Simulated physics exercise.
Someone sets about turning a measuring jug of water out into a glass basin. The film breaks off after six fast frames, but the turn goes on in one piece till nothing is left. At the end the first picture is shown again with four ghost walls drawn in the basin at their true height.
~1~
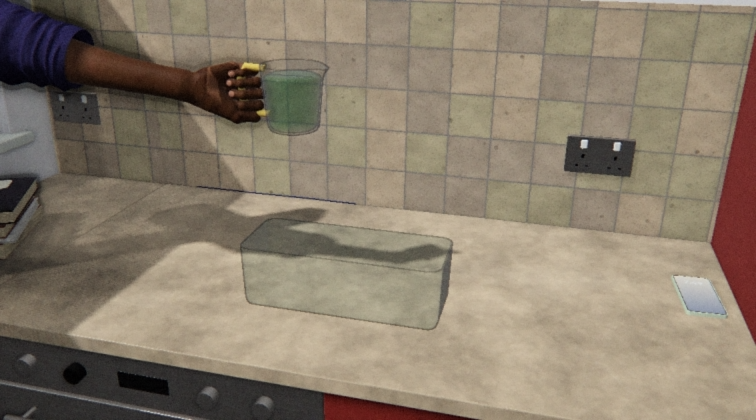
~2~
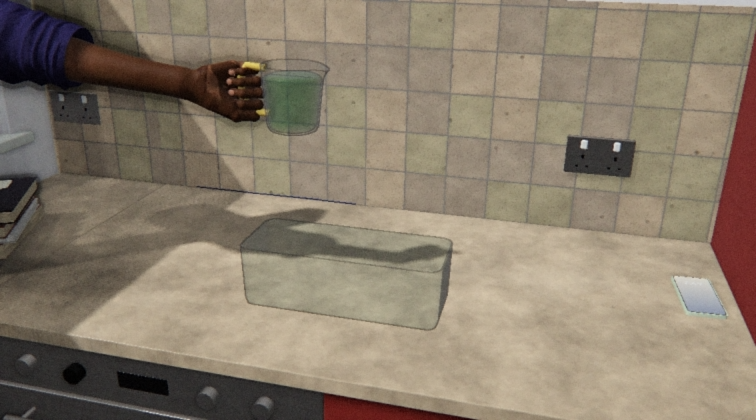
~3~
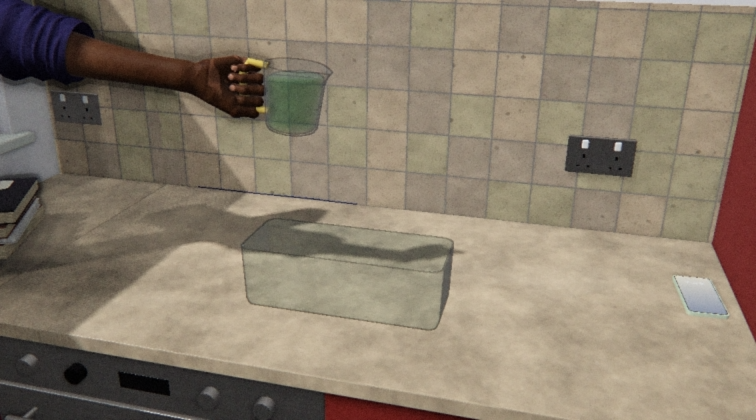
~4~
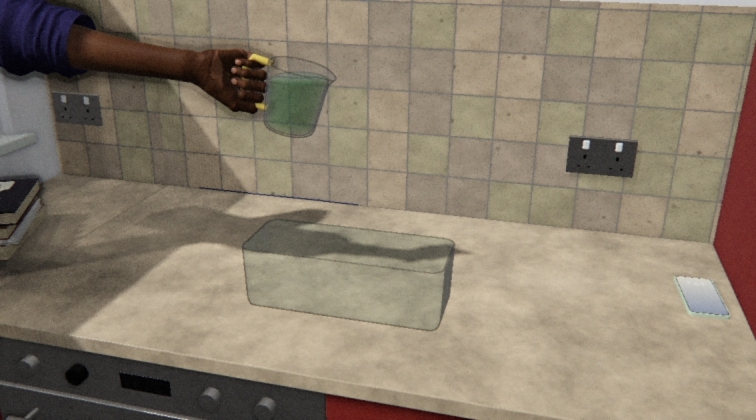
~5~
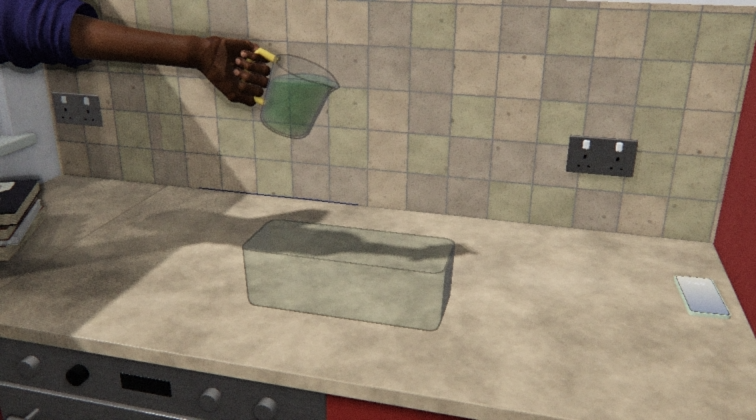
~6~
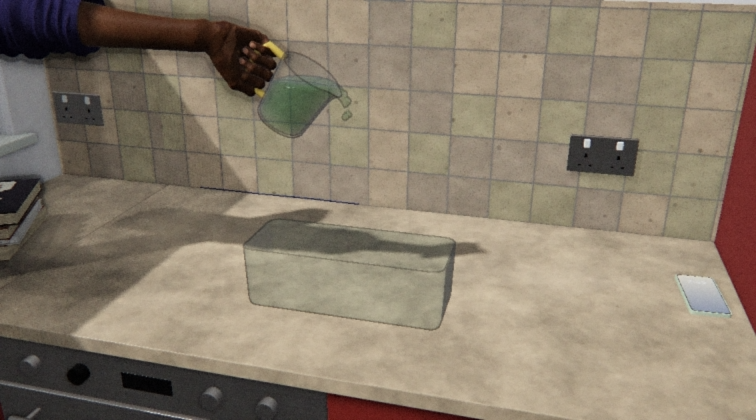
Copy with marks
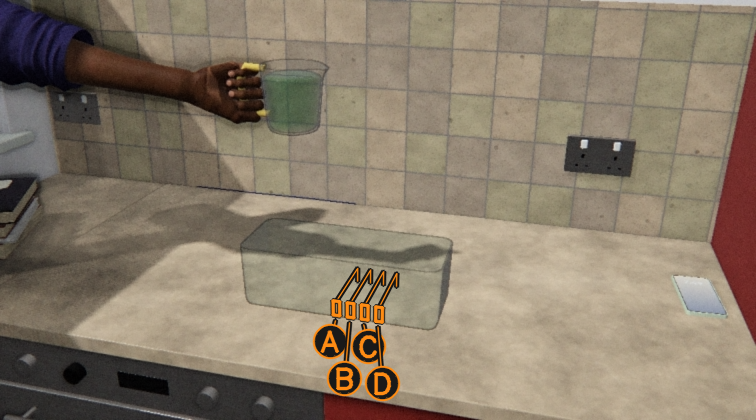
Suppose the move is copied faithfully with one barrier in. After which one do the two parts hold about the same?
Position D.
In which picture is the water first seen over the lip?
In picture 6.
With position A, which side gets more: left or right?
The right one.
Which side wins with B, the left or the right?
The right one.
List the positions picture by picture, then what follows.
Upright, lip at (327, 68); basin from (247, 300) to (438, 328); nothing has left yet, in the first frame.
Upright, lip at (328, 70); nothing has left yet, in the second frame.
Tipped about 6°, lip at (331, 73); nothing has left yet, in the third frame.
Tipped about 13°, lip at (335, 79); nothing has left yet, in the fourth frame.
Tipped about 23°, lip at (338, 87); nothing has left yet, in the fifth frame.
Tipped about 34°, lip at (340, 96); water is over the lip, down to (347, 118), in the sixth frame.
In orange, A at (335, 320); B at (349, 322); C at (363, 324); D at (378, 326).
Choosing A, about 12 % ends left of the wall and 84 % right of it; 4 % is lost outside.
Choosing B, about 19 % ends left of the wall and 78 % right of it; 3 % is lost outside.
Choosing C, about 33 % ends left of the wall and 63 % right of it; 3 % is lost outside.
Choosing D, about 53 % ends left of the wall and 44 % right of it; 3 % is lost outside.
